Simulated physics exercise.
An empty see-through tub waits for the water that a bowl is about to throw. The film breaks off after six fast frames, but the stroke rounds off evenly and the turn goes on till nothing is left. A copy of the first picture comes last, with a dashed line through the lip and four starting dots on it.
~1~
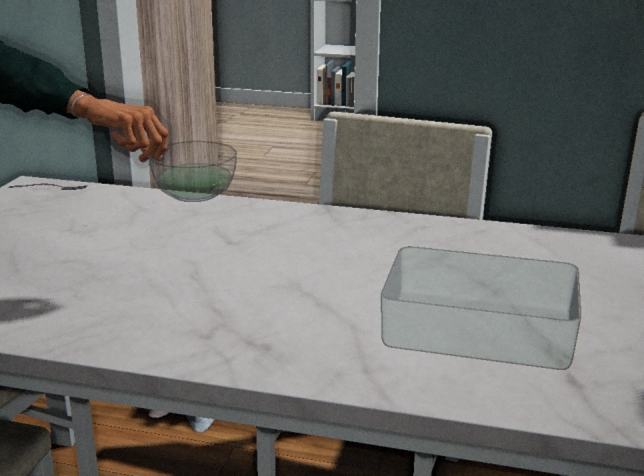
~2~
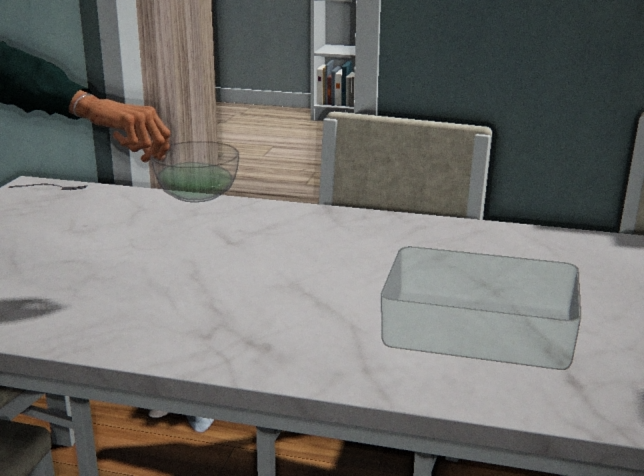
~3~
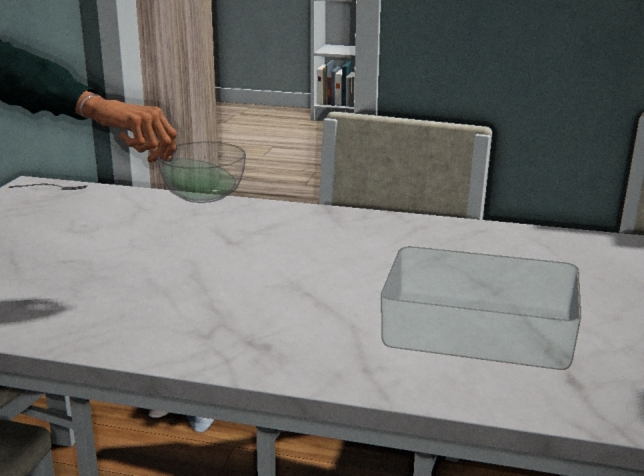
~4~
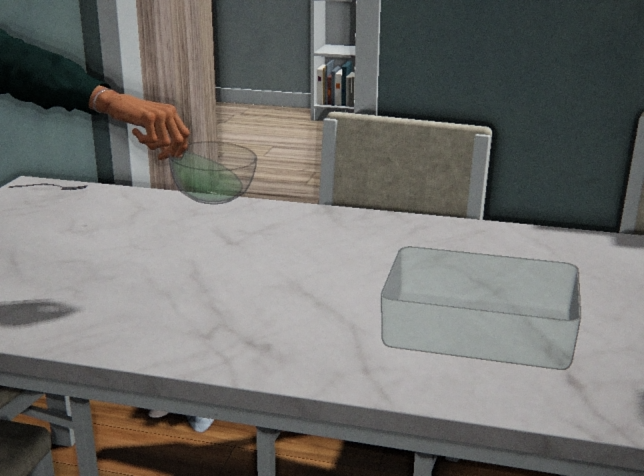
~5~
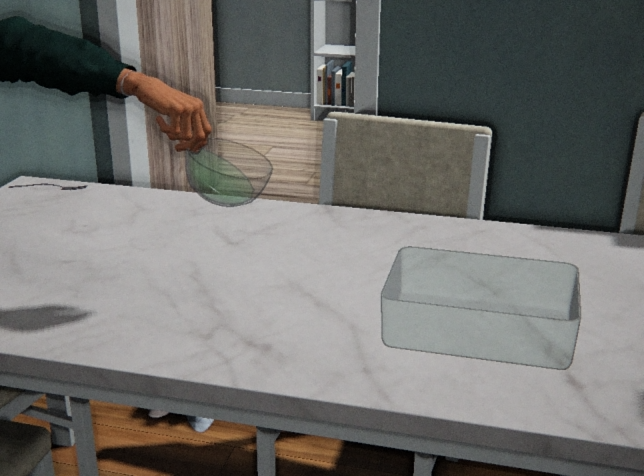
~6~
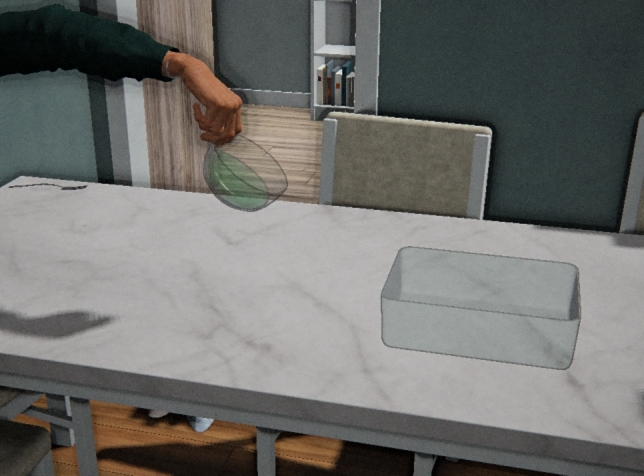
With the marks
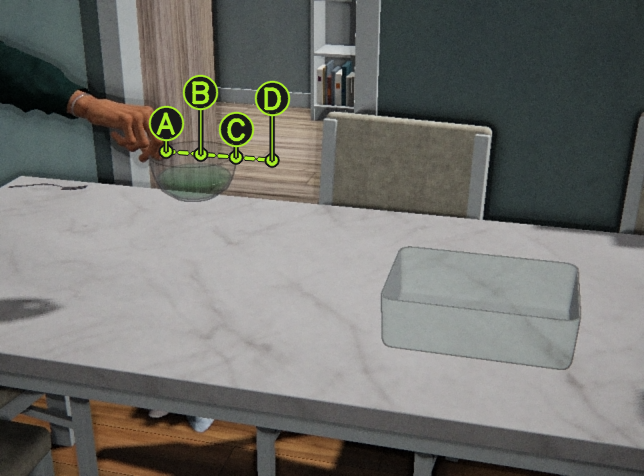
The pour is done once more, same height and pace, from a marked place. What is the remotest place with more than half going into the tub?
D.
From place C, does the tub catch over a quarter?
No, less.
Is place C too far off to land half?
Yes.
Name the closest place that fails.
That would be C.
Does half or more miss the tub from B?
Yes, it does.
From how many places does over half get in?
One.
On the marked copy, A at (166, 151); B at (200, 154); C at (236, 157); D at (272, 160).
If A is chosen, about 0 % lands in the tub, 100 % falls short.
If B is chosen, about 0 % lands in the tub, 97 % falls short and 3 % goes beside or beyond.
If C is chosen, about 13 % lands in the tub, 83 % falls short and 4 % goes beside or beyond.
If D is chosen, about 85 % lands in the tub, 2 % falls short and 14 % goes beside or beyond.
